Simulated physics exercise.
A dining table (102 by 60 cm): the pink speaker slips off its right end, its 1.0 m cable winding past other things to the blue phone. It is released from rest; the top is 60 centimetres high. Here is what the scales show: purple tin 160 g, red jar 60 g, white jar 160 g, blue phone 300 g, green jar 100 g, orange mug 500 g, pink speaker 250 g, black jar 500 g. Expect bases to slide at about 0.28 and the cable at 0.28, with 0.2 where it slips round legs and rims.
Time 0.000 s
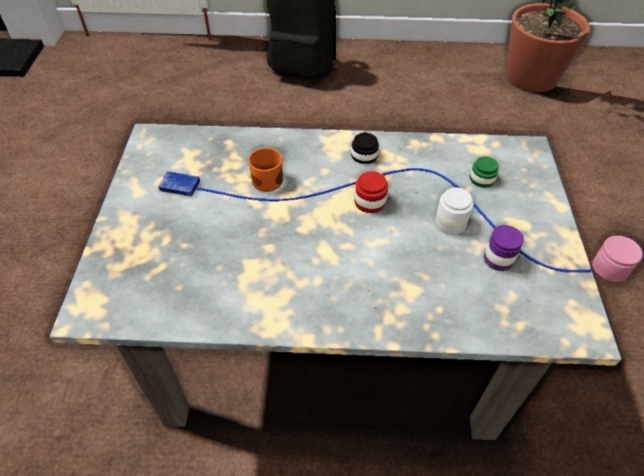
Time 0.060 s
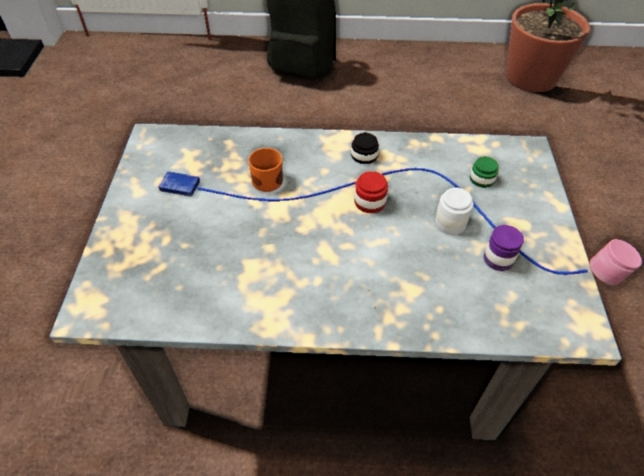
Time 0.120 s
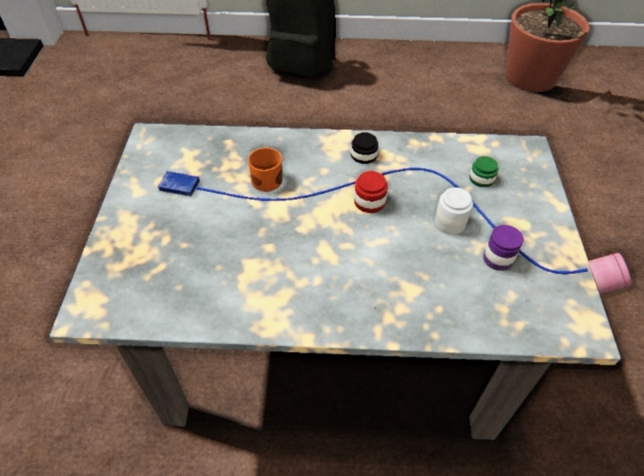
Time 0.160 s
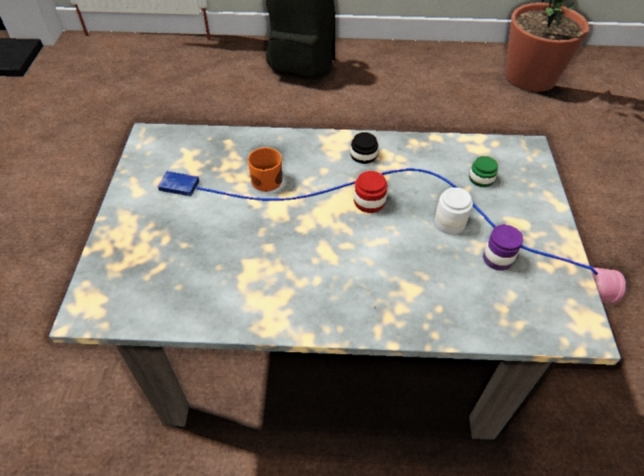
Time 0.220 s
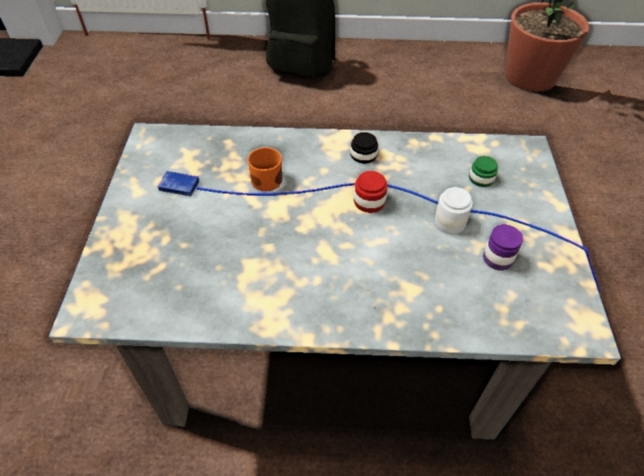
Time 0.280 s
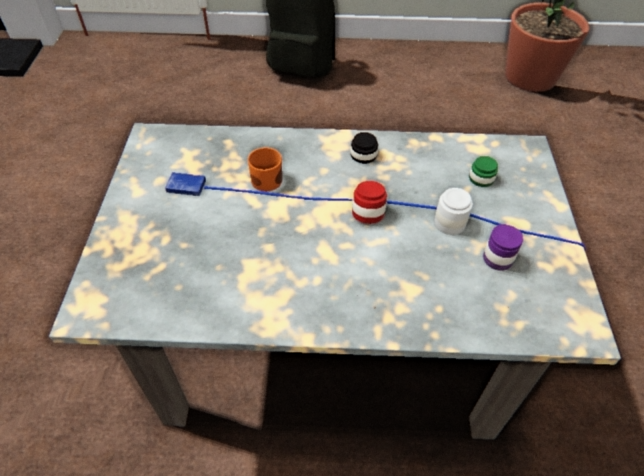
A table with jars and a mug, a pink cylinder dropping off the right edge, the blue cord straightening and nudging objects.
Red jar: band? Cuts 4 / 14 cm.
My guess is it ends up a big distance off its start.
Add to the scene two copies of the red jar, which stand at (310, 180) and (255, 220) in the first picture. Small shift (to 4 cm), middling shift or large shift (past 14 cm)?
First: A slight shift; second: A slight shift.
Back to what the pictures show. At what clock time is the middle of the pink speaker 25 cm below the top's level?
At about 0.40 s.
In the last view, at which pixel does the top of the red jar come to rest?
(361, 293).
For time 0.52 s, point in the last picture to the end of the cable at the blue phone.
At about (262, 193).
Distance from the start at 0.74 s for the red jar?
At that moment the red jar has gone 30 cm from the start.
By 0.5 s, the cable's tail end at (262, 193); red jar 24 cm off its start, pink speaker over the edge, blue phone 15 cm off its start.
By 0.7 s, the cable's tail end at (293, 207); red jar 28 cm off its start, pink speaker over the edge, blue phone 22 cm off its start.
By 1.0 s, the cable's tail end at (343, 207); red jar 28 cm off its start at (361, 293), blue phone 33 cm off its start at (323, 203), pink speaker over the edge.
By 1.2 s, the cable's tail end at (371, 207); red jar 28 cm off its start, blue phone 39 cm off its start, pink speaker over the edge.
By 2.4 s, the cable's tail end at (371, 207); red jar 28 cm off its start at (361, 293), blue phone 39 cm off its start at (352, 204), pink speaker over the edge, orange mug 2 cm off its start at (275, 157).
